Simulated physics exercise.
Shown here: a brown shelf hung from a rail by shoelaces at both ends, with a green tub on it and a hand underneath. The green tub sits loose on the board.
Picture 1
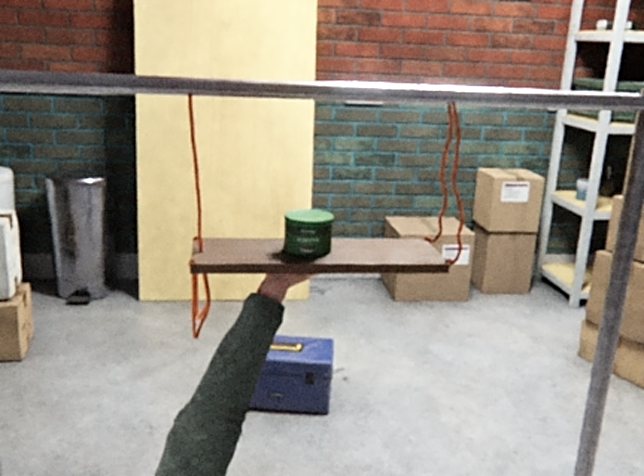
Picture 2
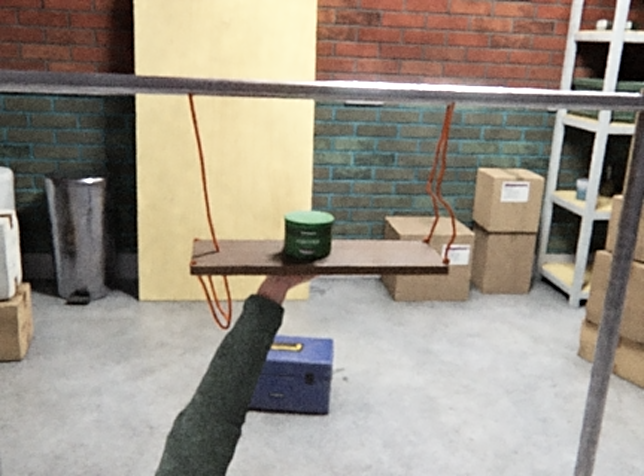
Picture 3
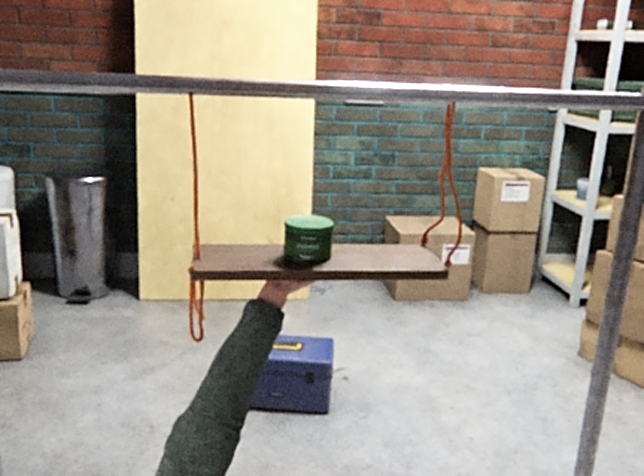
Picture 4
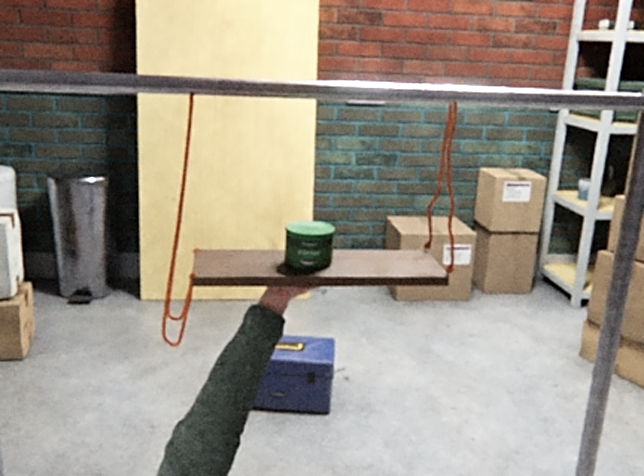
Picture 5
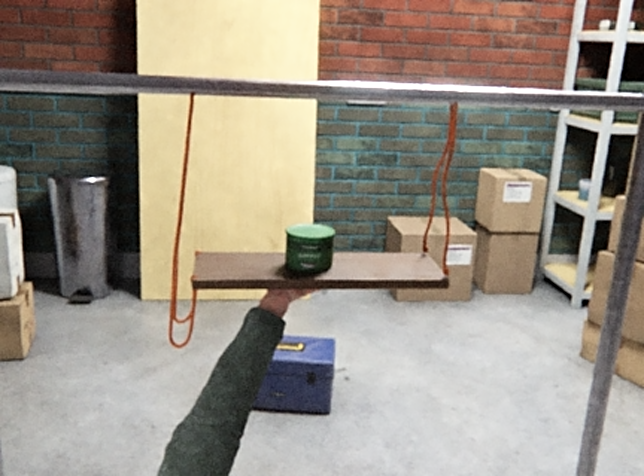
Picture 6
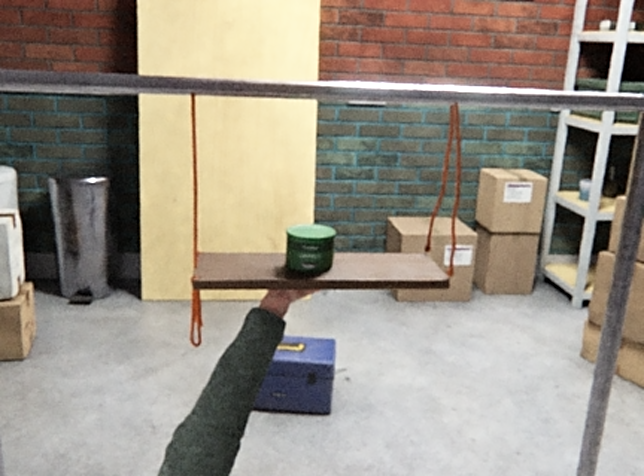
A hand under the hanging brown shelf lowers it slightly with a green tub on top.
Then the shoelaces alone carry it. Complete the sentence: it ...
It leaves to the left.
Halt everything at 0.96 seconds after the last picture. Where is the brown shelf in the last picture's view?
It should be at about (319, 338).
Then, 0.42 s on from there, board tipped 21° down to the left; tub sliding near (209, 329).
Then, 0.96 s on from there, board tipped 41° down to the left; tub on the floor.
Then, 1.50 s on from there, board tipped 39° down to the left; tub on the floor.
In the end, board tipped 39° down to the left; tub on the floor. The green tub slides off to the left.
